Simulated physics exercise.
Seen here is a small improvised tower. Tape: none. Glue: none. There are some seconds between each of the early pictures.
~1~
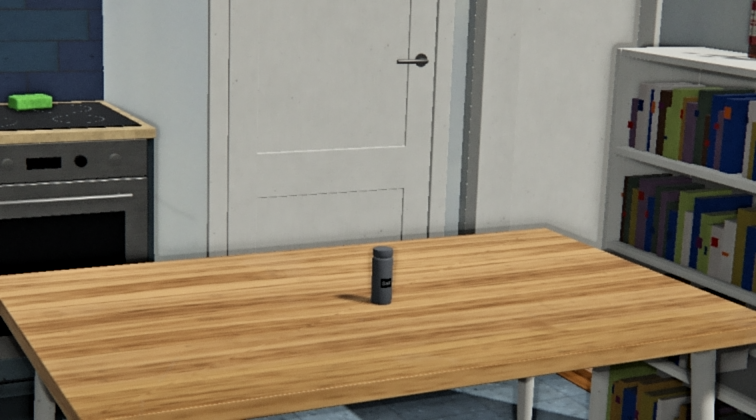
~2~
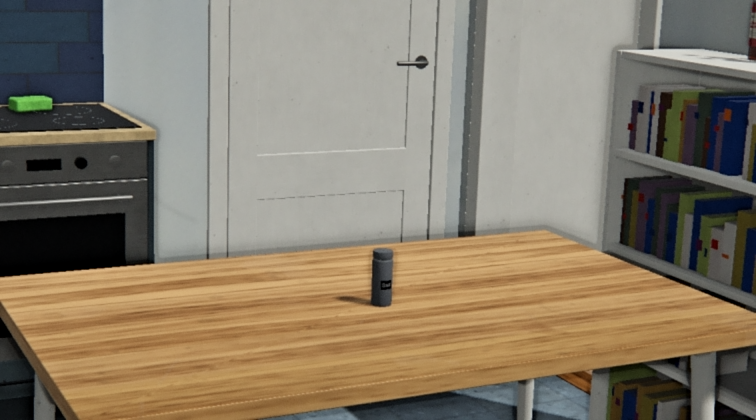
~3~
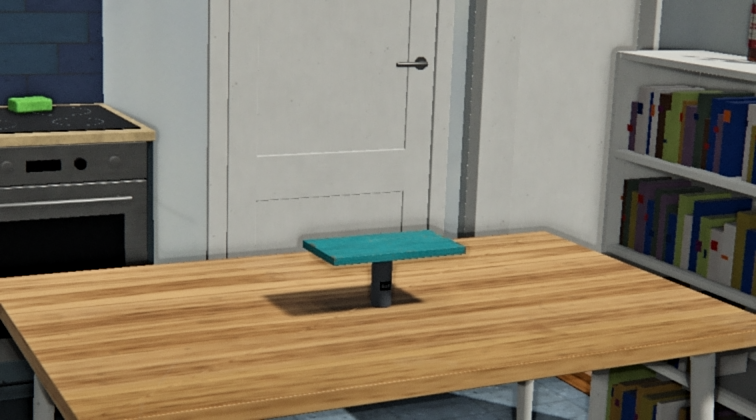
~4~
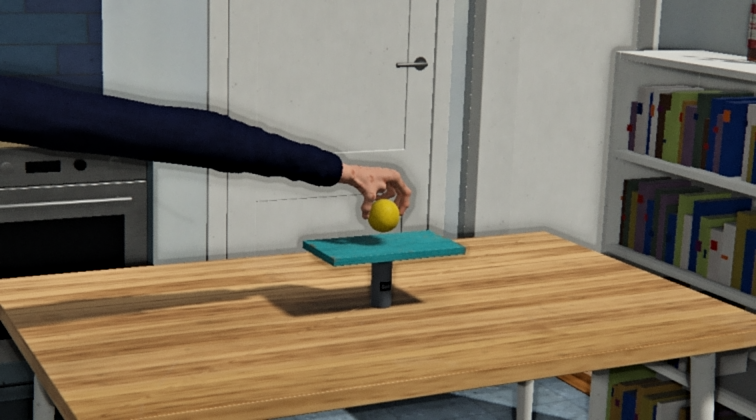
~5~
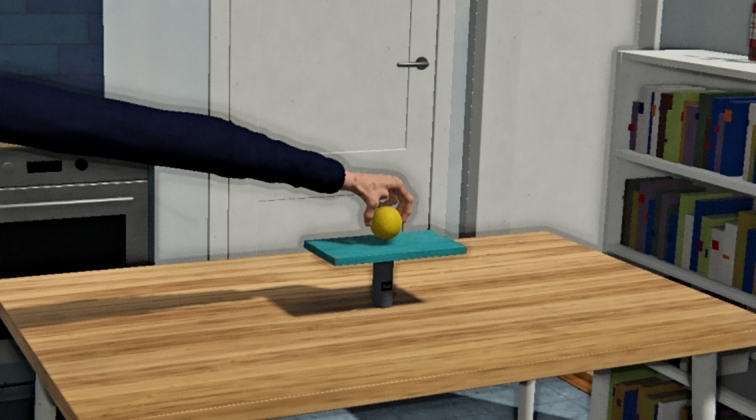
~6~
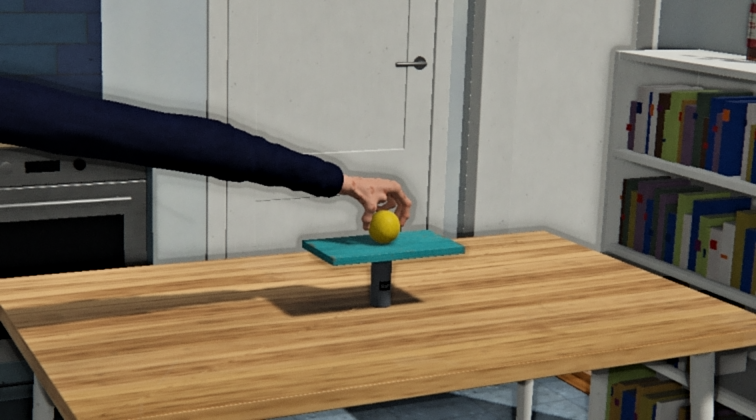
An arm in a dark navy sleeve reaches in from the left over a wooden table, seen from slightly above in a kitchen with a white door, an oven and bookshelves. A small dark grey cylinder stands alone mid-table, then carries a flat turquoise board. The hand lowers a yellow lemon onto the board and stays around it, while the camera stays still.
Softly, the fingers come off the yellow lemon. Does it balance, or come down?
Carries the load.
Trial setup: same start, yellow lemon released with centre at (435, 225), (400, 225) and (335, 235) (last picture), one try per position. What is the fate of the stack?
The stack tumbles down the first time, remains standing the second time, and tumbles down the third time.
Then, 0.20 s later than the last frame, all is still.
Then, 0.50 s later than the last frame, yellow lemon resting near (384, 227).
When it is over, all 3 as before. End places, in pixels of the last picture, yellow lemon near (384, 227). The stack stays up.
